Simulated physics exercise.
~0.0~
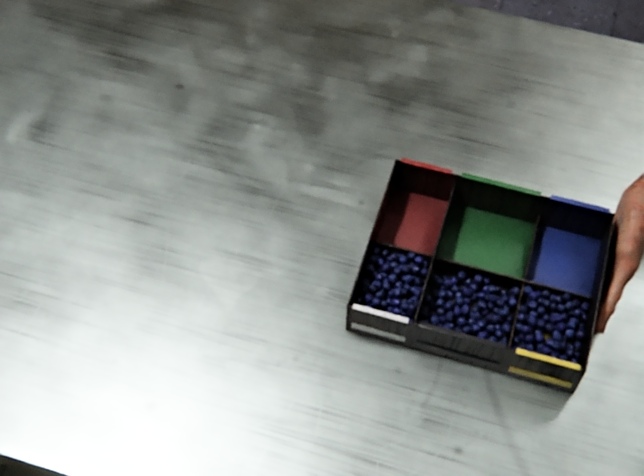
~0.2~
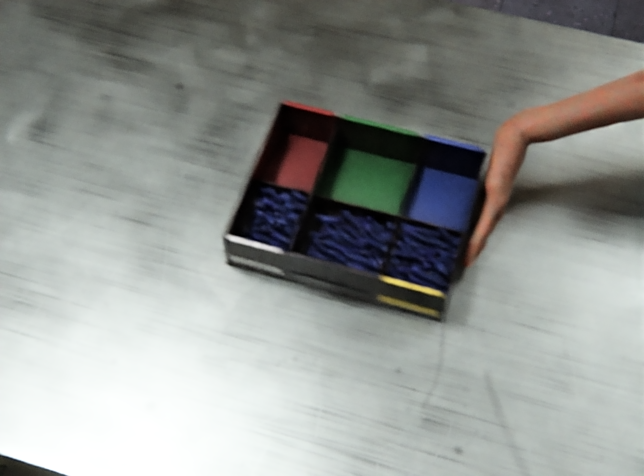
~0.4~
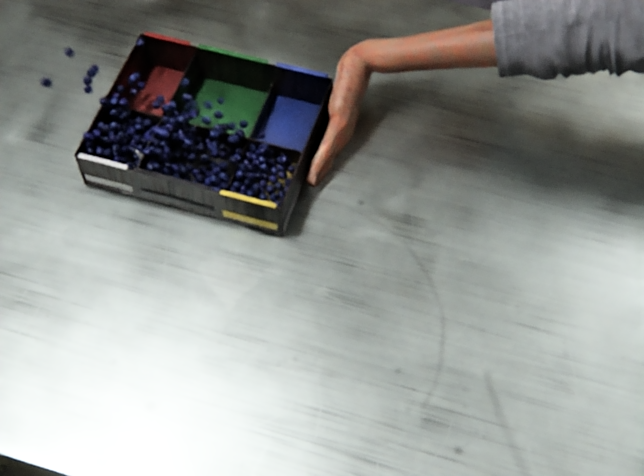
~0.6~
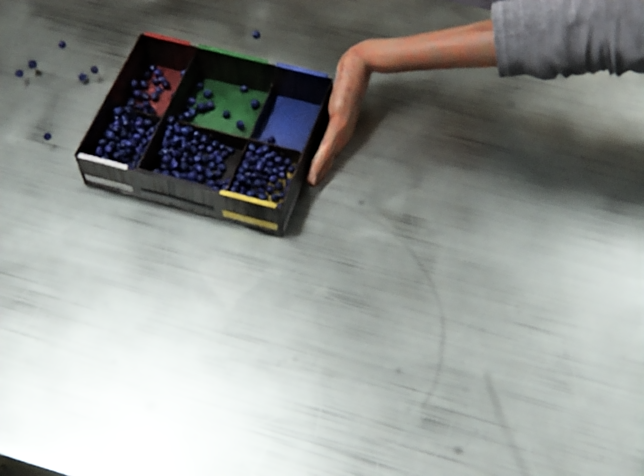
On a pale, streaky grey tabletop seen from above at a slant, a black divided tray sits at the right with a hand against its right side. Its three back compartments have empty red, green and blue floors, while the three front ones hold many small dark blue berries. The hand slides the tray up and to the left, and a grey sleeve comes into view. As the tray stops near the upper left, berries jump the dividers and some fly out. The hand stays in place as they settle, leaving some in the red and green compartments and a few scattered on the table.
